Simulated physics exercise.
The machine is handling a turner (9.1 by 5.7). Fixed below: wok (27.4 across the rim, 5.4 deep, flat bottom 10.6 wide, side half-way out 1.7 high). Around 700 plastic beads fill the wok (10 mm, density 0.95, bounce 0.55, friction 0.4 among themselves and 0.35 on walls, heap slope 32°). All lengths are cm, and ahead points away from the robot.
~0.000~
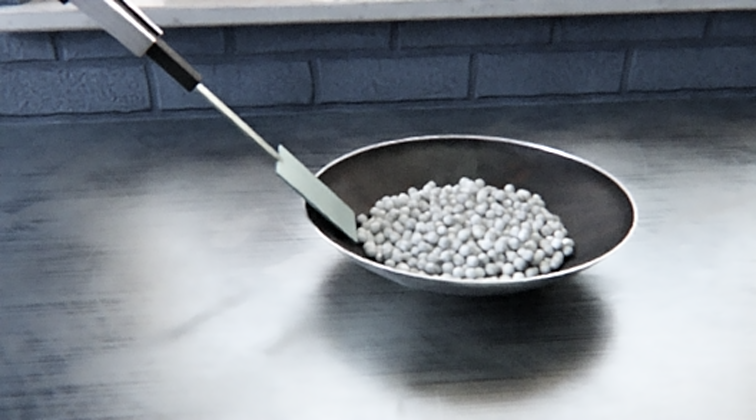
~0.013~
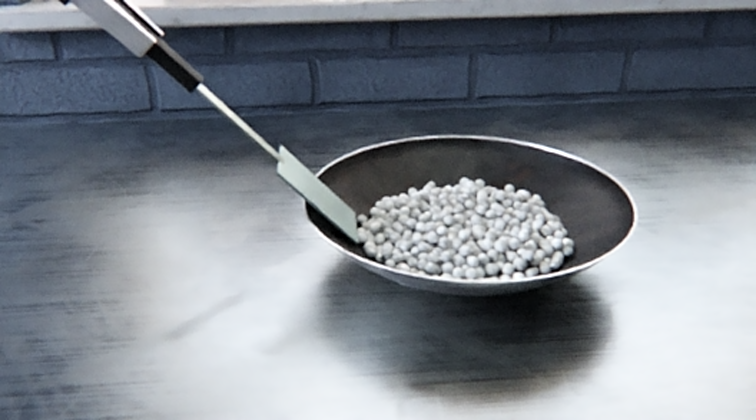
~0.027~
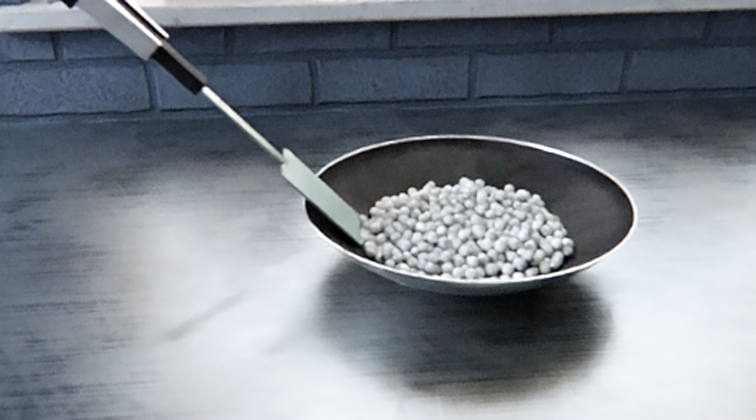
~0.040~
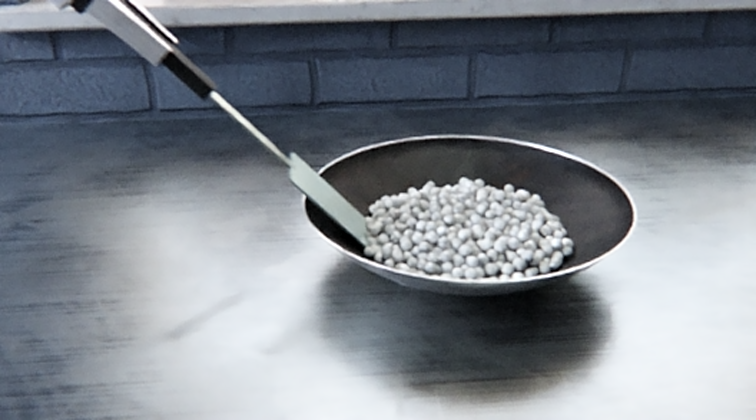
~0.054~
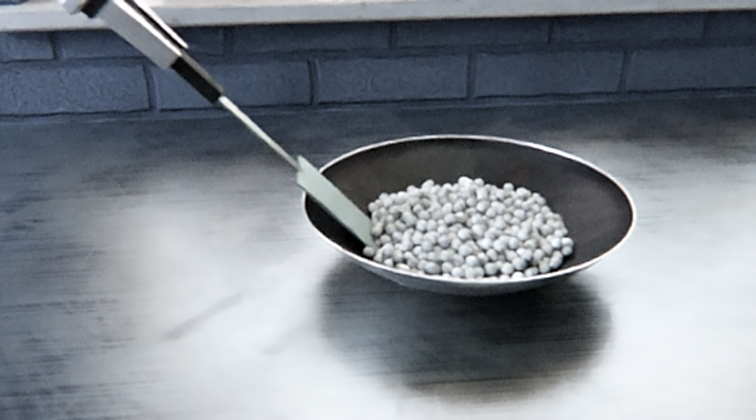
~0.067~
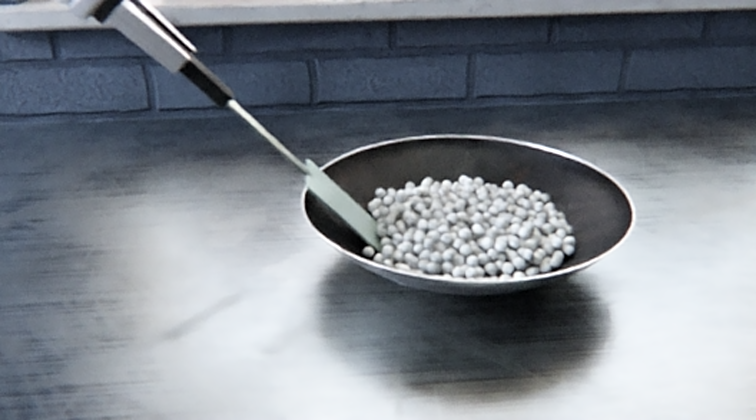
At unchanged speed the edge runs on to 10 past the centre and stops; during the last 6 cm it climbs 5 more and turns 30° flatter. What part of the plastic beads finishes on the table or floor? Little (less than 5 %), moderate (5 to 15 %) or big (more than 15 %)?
A moderate share, 5 to 15 %, ends on the table or floor.
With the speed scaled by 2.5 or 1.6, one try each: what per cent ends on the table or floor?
Some 25 and 10 per cent.
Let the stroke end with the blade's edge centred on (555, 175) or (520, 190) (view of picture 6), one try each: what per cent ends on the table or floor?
About 5 and 0 per cent.
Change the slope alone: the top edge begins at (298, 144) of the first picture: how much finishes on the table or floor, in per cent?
Some 10 per cent.
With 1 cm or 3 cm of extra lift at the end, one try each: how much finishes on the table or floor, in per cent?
About 5 and 5 per cent.
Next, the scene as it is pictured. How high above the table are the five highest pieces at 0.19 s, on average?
About 4 cm.
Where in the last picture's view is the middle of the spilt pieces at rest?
Near (744, 232).
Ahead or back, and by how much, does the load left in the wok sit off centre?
About 3.0 cm ahead.
After 0.19 s, sloping 48°, highest piece 4 above the table; 702 in the wok.
After 0.32 s, sloping 39°, highest piece 6 above the table; 702 in the wok.
After 0.58 s, sloping 18°, highest piece 5 above the table; 630 in the wok, 72 on the table or floor.
After 1.63 s, sloping 18°, highest piece 5 above the table; 630 in the wok, 72 on the table or floor.
At rest, 630 in the wok, 72 on the table or floor. That is 10 % on the table or floor.
